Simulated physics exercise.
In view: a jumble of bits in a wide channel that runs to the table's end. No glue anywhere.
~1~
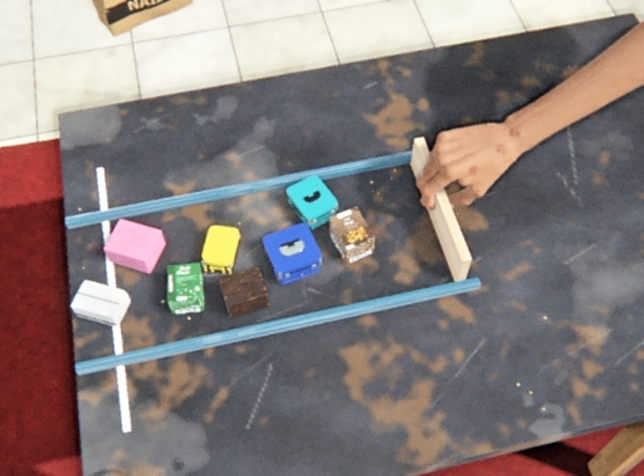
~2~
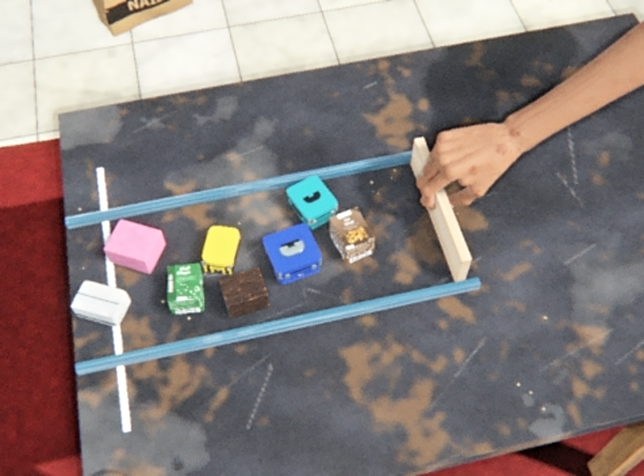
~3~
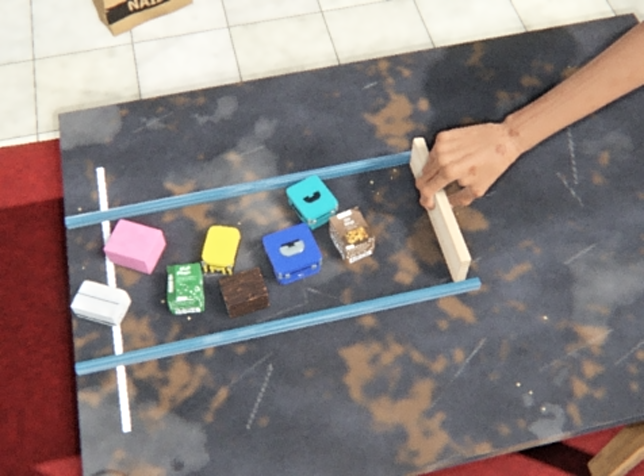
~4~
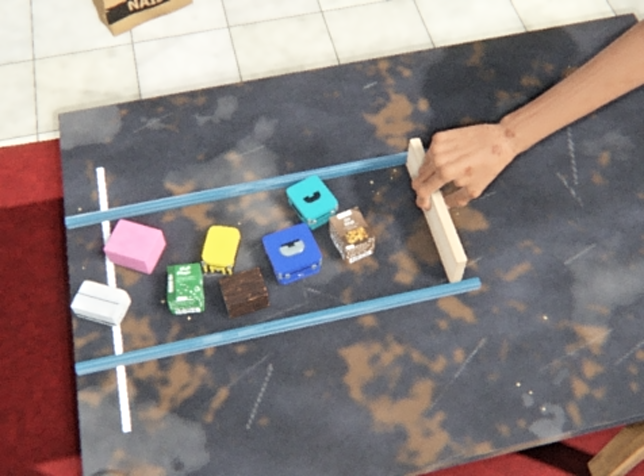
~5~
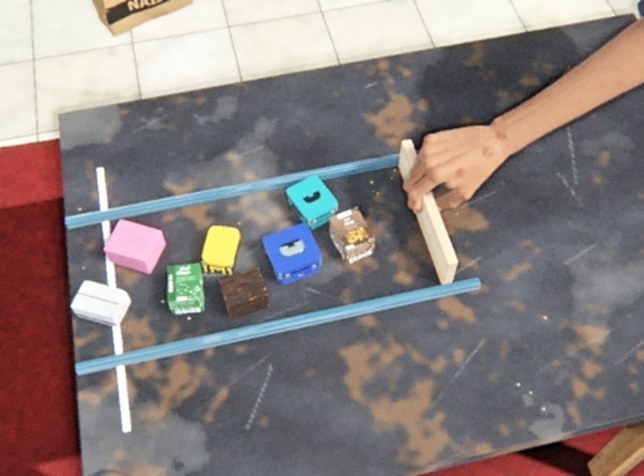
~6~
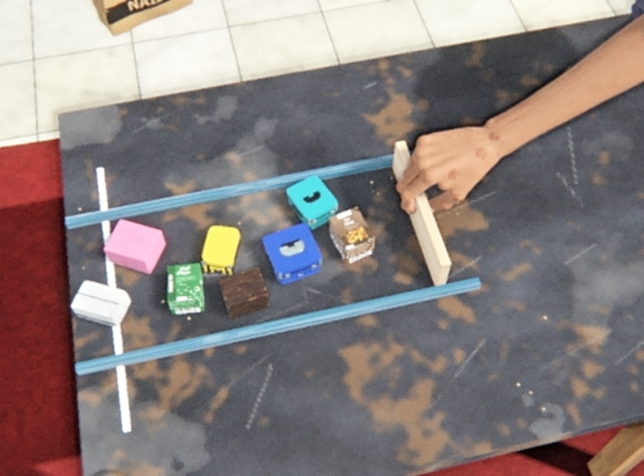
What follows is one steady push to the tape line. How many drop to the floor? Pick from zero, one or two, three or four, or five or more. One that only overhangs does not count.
Outcome: The number that fall off is five or more.
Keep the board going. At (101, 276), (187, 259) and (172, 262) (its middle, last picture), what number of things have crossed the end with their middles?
In that order 5, 1 and 1.
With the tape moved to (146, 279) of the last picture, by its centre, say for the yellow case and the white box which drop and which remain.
The yellow case holds on; the white box comes down.
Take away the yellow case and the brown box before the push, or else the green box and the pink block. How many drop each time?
First 3, then 3.
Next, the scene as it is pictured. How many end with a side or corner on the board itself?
That makes 3.
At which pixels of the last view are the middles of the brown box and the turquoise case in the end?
Near (93, 288) and (88, 244).
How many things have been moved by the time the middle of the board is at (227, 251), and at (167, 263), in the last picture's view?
First 8, then 8.
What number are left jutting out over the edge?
0 of them.
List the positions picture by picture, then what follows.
White box (101, 304); pink block (135, 246); green box (186, 288); board (439, 208); tape (112, 286), in the first frame.
Pink block (135, 246); black block (244, 293), in the second frame.
Green box (186, 289); board (438, 208), in the third frame.
White box (101, 304); yellow case (222, 251), in the fourth frame.
Pink block (135, 246); brown box (352, 236), in the fifth frame.
White box (101, 304); pink block (135, 246); green box (186, 289); board (419, 212); tape (112, 286), in the sixth frame.
Soon after, none off yet; white box at rest near (101, 304); pink block at rest near (135, 246); green box at rest near (180, 291).
By the end, the number that fall off is five or more; fallen, blue case, yellow case, green box, pink block and white box.
